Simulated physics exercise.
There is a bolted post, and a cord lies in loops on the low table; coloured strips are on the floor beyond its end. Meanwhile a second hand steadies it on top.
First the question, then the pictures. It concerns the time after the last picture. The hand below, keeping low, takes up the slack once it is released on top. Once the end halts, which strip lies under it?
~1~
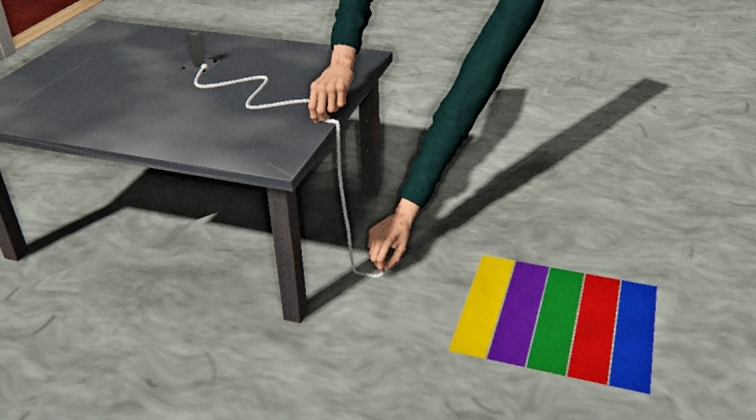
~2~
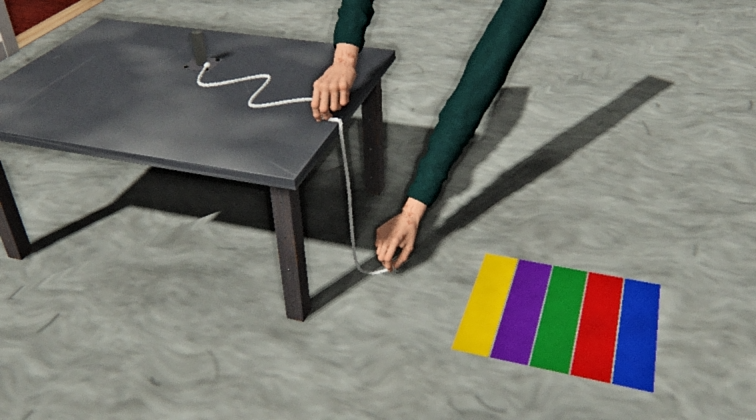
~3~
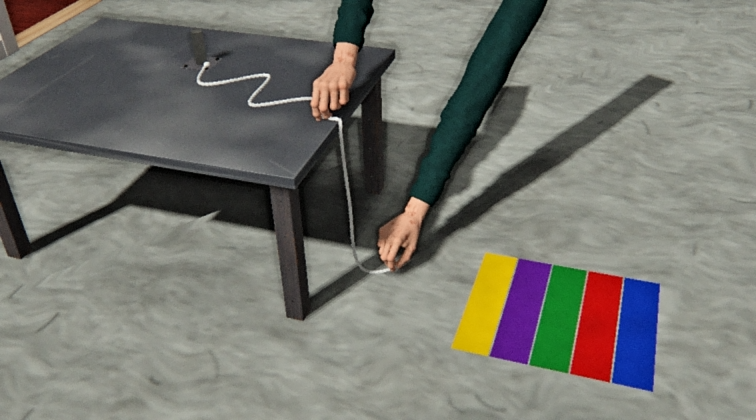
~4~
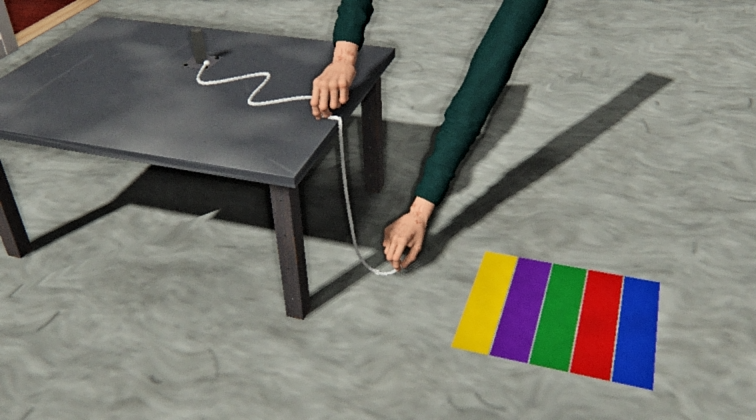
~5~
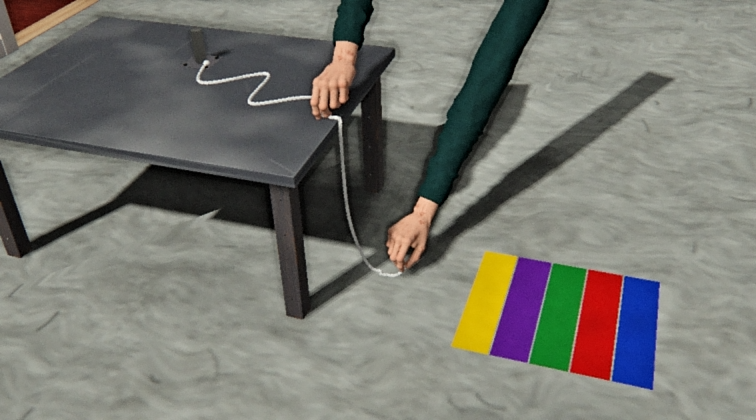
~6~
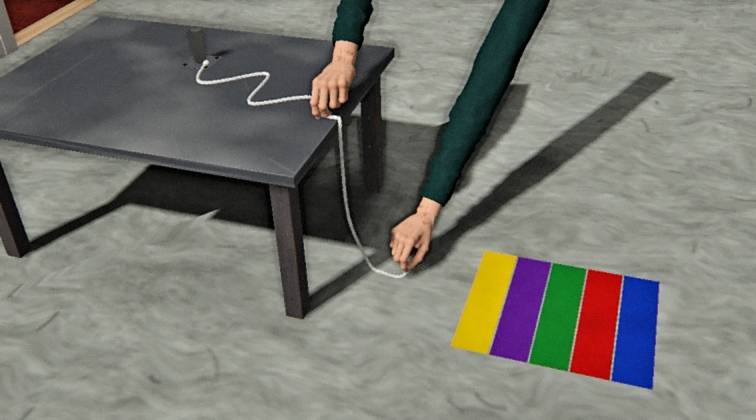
The blue strip lies under it.
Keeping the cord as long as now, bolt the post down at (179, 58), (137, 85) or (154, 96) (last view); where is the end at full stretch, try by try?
Going through them in sequence: (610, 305), (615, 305) and finally (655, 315).
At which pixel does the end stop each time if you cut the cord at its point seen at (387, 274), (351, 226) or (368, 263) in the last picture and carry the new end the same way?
Respectively (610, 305), (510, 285) and (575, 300).
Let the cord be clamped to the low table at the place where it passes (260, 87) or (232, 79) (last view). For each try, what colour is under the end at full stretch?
The end would stop on green and then on red.
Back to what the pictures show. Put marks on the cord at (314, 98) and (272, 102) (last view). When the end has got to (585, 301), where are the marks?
(370, 161) and (352, 123), approximately.
A little later, end near (585, 301); over red.
Next, end near (624, 308); over blue.
When it is tight, end near (648, 313); over blue. It gets as far as the blue strip.
